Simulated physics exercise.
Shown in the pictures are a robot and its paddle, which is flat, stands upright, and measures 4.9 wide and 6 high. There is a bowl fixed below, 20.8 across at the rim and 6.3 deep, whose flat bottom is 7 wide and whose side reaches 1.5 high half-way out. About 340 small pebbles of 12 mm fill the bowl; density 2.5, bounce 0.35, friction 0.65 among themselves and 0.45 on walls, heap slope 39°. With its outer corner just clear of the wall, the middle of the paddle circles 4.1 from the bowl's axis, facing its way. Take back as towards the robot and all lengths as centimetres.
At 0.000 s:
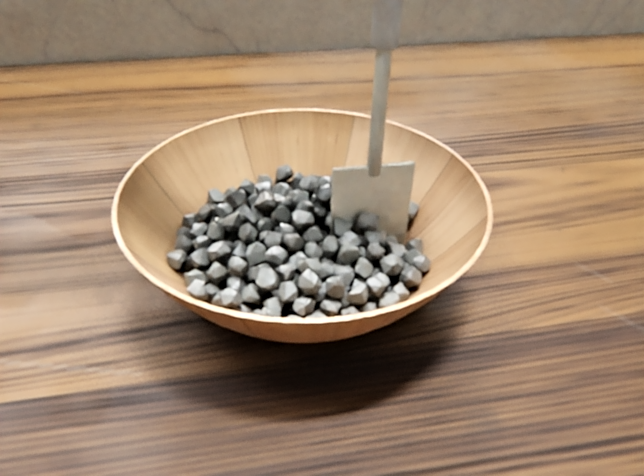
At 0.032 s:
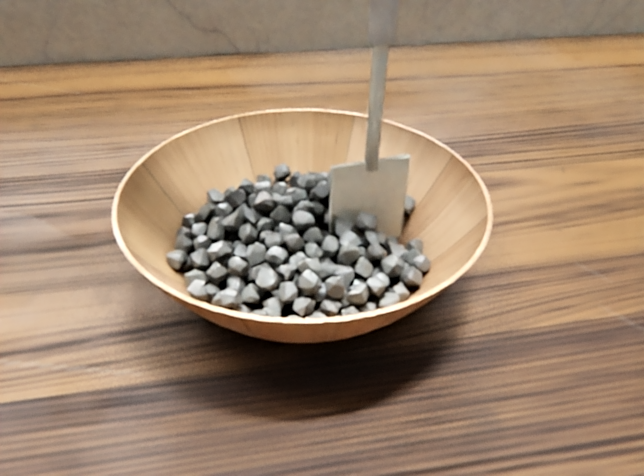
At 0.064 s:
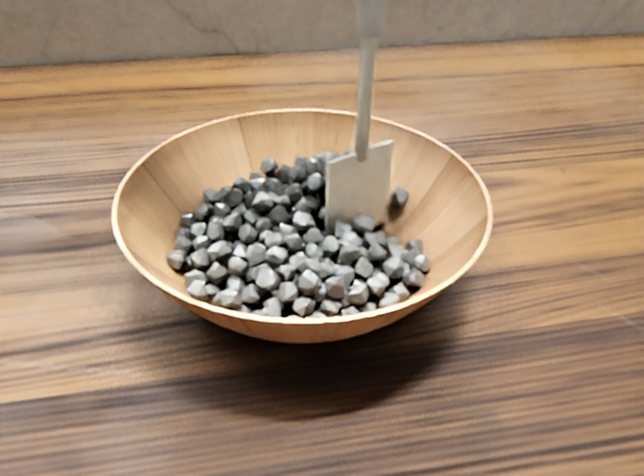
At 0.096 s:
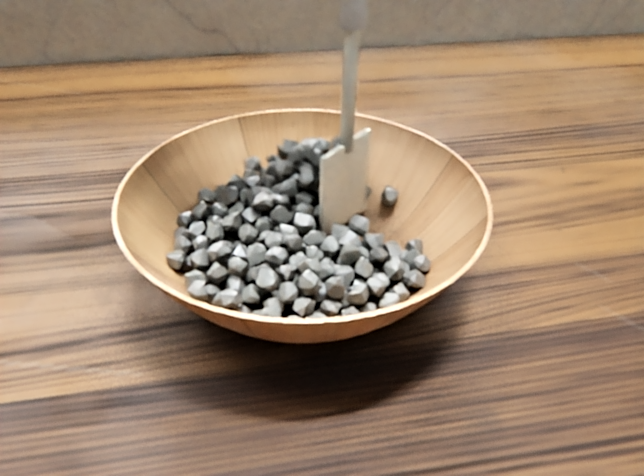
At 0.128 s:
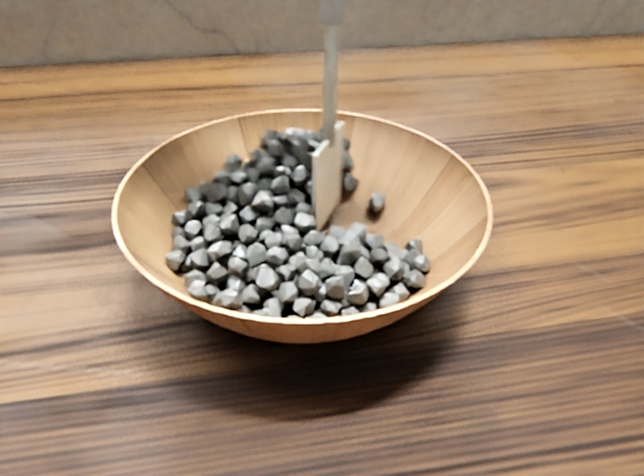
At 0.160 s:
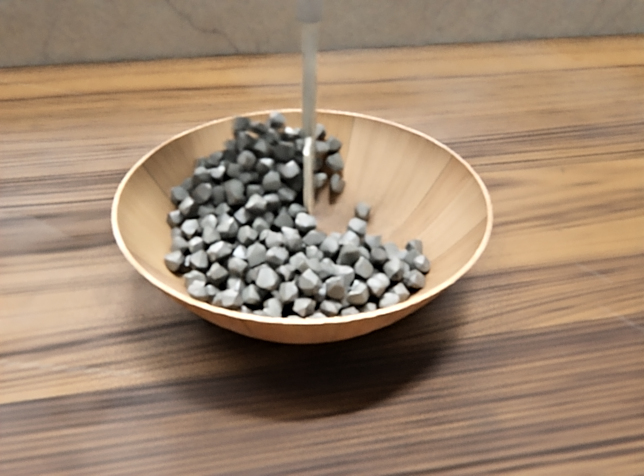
A flat paddle swept through gray pebbles in a wooden bowl, moving from the right toward the back and turning edge-on, while the pebbles piled higher at the back left.
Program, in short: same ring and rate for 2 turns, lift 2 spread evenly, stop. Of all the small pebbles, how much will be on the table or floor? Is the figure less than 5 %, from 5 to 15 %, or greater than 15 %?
The figure is from 5 to 15 %.
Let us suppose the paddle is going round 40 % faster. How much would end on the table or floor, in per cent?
I'd expect about 20 %.
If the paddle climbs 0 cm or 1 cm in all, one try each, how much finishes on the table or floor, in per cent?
Near 20 in a hundred, then 15 in a hundred.
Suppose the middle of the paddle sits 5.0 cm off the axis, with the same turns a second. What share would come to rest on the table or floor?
Close to 15 in a hundred then.
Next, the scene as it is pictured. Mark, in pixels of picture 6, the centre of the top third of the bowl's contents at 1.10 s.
Roughly pixel (266, 255).
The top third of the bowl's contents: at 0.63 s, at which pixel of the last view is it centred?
The upper third is centred close to (406, 213).
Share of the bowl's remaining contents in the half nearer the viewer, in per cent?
I'd say around 50 per cent.
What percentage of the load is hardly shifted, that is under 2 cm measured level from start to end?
I'd put it at about 5 in a hundred.
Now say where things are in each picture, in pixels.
The paddle neck at (376, 143), 0° round; upper third of the load around (300, 232), from x 180 to 420, top at y 175; 342 in the bowl, in the first frame.
The paddle neck at (373, 138), 7° round; upper third of the load around (302, 228), from x 180 to 420, top at y 175, in the second frame.
The paddle neck at (363, 128), 24° round; upper third of the load around (301, 215), from x 180 to 420, top at y 160, in the third frame.
The paddle neck at (348, 120), 41° round; upper third of the load around (295, 212), from x 180 to 420, top at y 145, in the fourth frame.
The paddle neck at (329, 115), 58° round; upper third of the load around (282, 193), from x 175 to 420, top at y 135, in the fifth frame.
The paddle neck at (309, 112), 76° round; upper third of the load around (264, 186), from x 175 to 420, top at y 120; 342 in the bowl, in the sixth frame.
After 0.63 s, 329° round, highest piece 8 above the table; 315 in the bowl, 26 on the table or floor, 1 in flight or on the tool.
After 1.10 s, 222° round, highest piece 7 above the table; 309 in the bowl, 33 on the table or floor.
After 1.53 s, 0° round, highest piece 7 above the table; 309 in the bowl, 33 on the table or floor.
After 2.23 s, 0° round, highest piece 7 above the table; 309 in the bowl, 33 on the table or floor.
In the end, 309 in the bowl, 33 on the table or floor. That is 10 % on the table or floor.
